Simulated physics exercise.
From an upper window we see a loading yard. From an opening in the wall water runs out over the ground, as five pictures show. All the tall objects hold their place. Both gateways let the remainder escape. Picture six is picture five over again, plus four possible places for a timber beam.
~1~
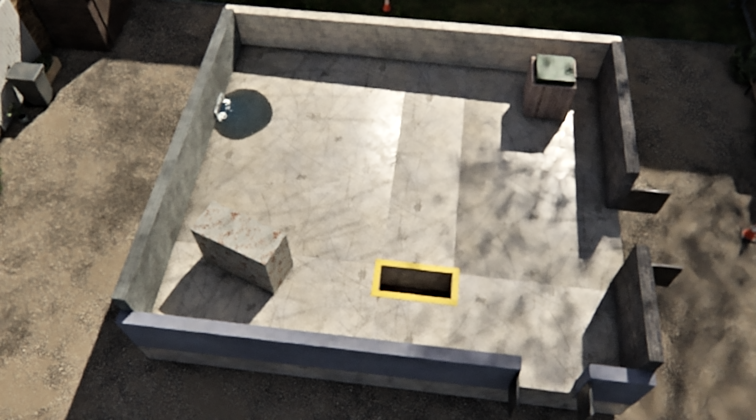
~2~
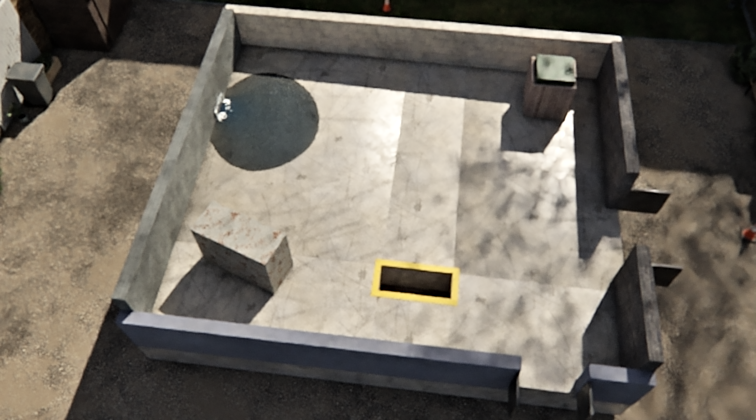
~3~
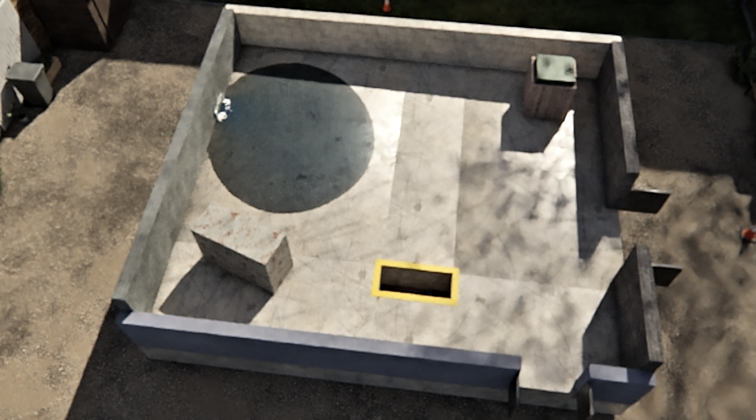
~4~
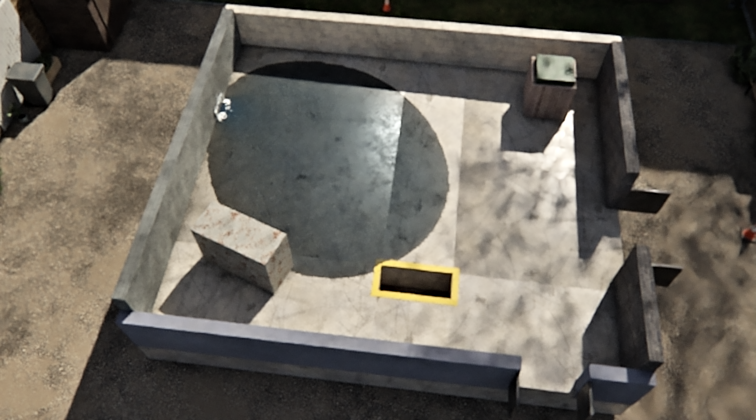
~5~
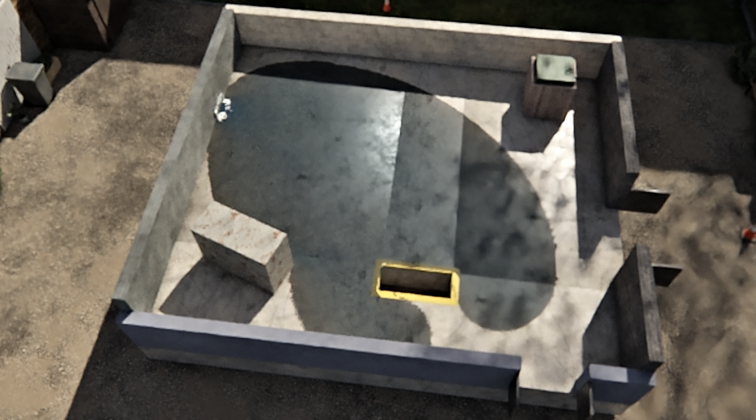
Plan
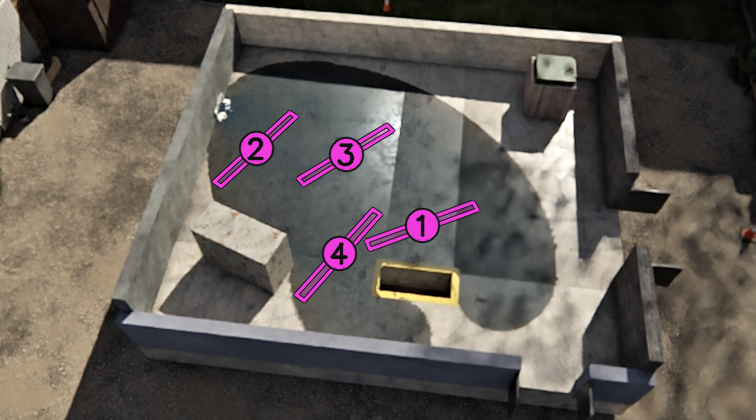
Water spread from the left wall of a walled yard in a widening dark pool, passed a pale block, then reached around the yellow-edged pit and began running into it.
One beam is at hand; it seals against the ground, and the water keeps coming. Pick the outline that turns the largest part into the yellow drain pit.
Best: 3.
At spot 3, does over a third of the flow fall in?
No, it does not.
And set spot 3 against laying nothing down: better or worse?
It is worse.
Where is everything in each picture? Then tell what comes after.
Outfall at (219, 107); yellow drain pit at (416, 282); open gate at (544, 377); open gate at (610, 242); water covers 2 % of the ground and shows as far out as (262, 123); yellow drain pit still dry.
Water covers 8 % of the ground and shows as far out as (298, 153); yellow drain pit still dry.
Water covers 18 % of the ground and shows as far out as (348, 187); yellow drain pit still dry.
Water covers 35 % of the ground and shows as far out as (434, 218); yellow drain pit still dry.
Water covers 55 % of the ground and shows as far out as (545, 296); yellow drain pit taking water.
On the marked copy, 1 from (368, 245) to (475, 206); 2 from (217, 184) to (293, 114); 3 from (301, 181) to (389, 127); 4 from (300, 297) to (376, 212).
For spot 1, about 9 % of the stream runs into the yellow drain pit, about 91 % out by the gates.
For spot 2, about 8 % of the stream runs into the yellow drain pit, about 91 % out by the gates.
For spot 3, about 20 % of the stream runs into the yellow drain pit, about 79 % out by the gates.
For spot 4, about 8 % of the stream runs into the yellow drain pit, about 91 % out by the gates.
